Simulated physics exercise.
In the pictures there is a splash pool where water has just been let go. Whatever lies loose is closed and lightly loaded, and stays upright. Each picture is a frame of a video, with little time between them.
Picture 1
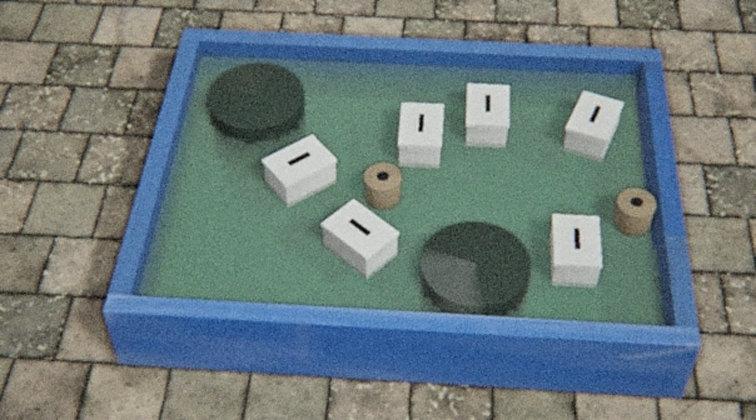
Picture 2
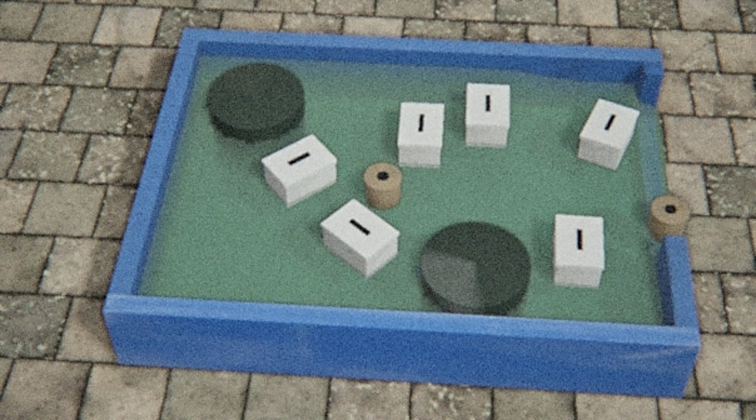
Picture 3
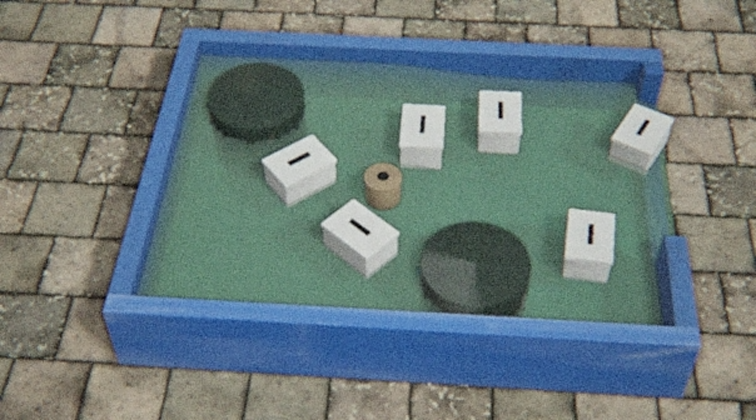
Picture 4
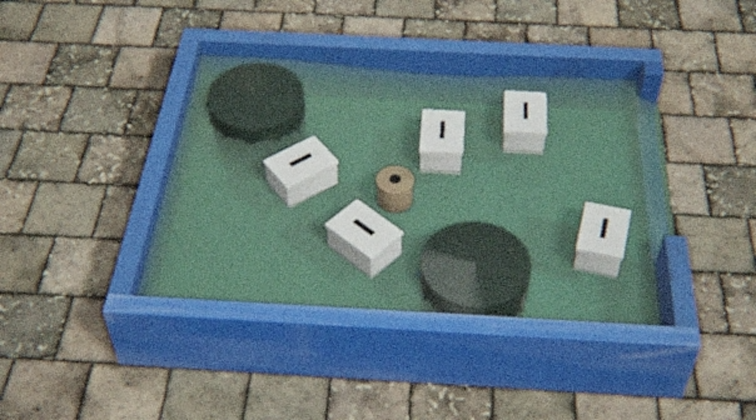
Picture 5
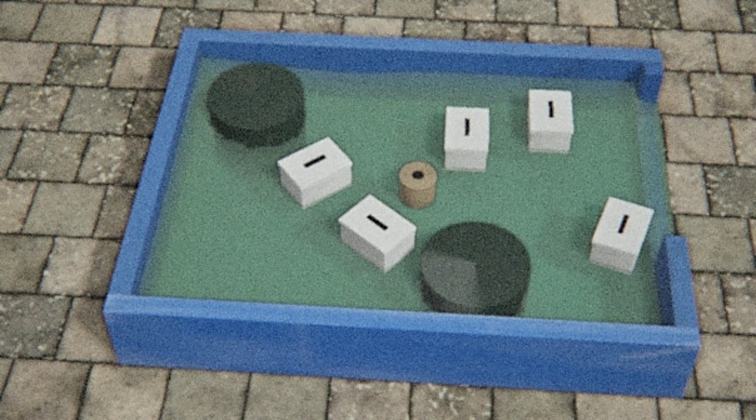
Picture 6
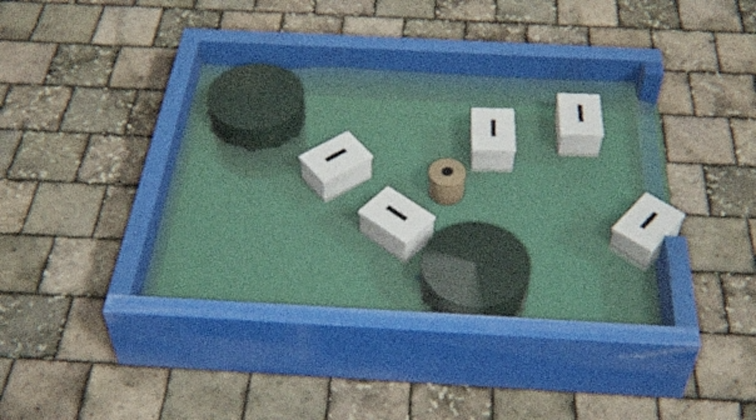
A blue-walled pool's right side opens, and white boxes and tan cylinders drift right.
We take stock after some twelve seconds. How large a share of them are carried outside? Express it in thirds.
It comes to two thirds or above.
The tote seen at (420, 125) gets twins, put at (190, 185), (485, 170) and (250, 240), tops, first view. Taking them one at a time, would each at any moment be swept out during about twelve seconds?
One after the other: No, carried outside, kept in.
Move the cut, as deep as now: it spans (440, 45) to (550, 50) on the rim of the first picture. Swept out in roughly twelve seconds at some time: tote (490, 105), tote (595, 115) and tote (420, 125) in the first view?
In turn: Out, carried outside, carried outside.
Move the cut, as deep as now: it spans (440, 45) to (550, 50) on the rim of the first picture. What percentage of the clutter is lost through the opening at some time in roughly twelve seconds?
Share: Near 50 %.
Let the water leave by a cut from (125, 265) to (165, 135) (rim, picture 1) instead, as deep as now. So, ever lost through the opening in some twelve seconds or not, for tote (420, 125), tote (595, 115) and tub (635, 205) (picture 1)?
One by one: Exits; held indoors; held indoors.
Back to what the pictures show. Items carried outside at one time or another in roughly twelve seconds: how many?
By my reckoning the answer is 7.
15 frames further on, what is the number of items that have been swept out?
The count is 7.
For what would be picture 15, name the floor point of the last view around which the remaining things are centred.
Roughly (534, 208).
A moment on, 3 of 8 are out; 5 afloat.
Next, 5 of 8 are out; 3 afloat.
Later, 7 of 8 are out; 1 afloat.
In the end, 7 of 8 are out; 1 afloat.
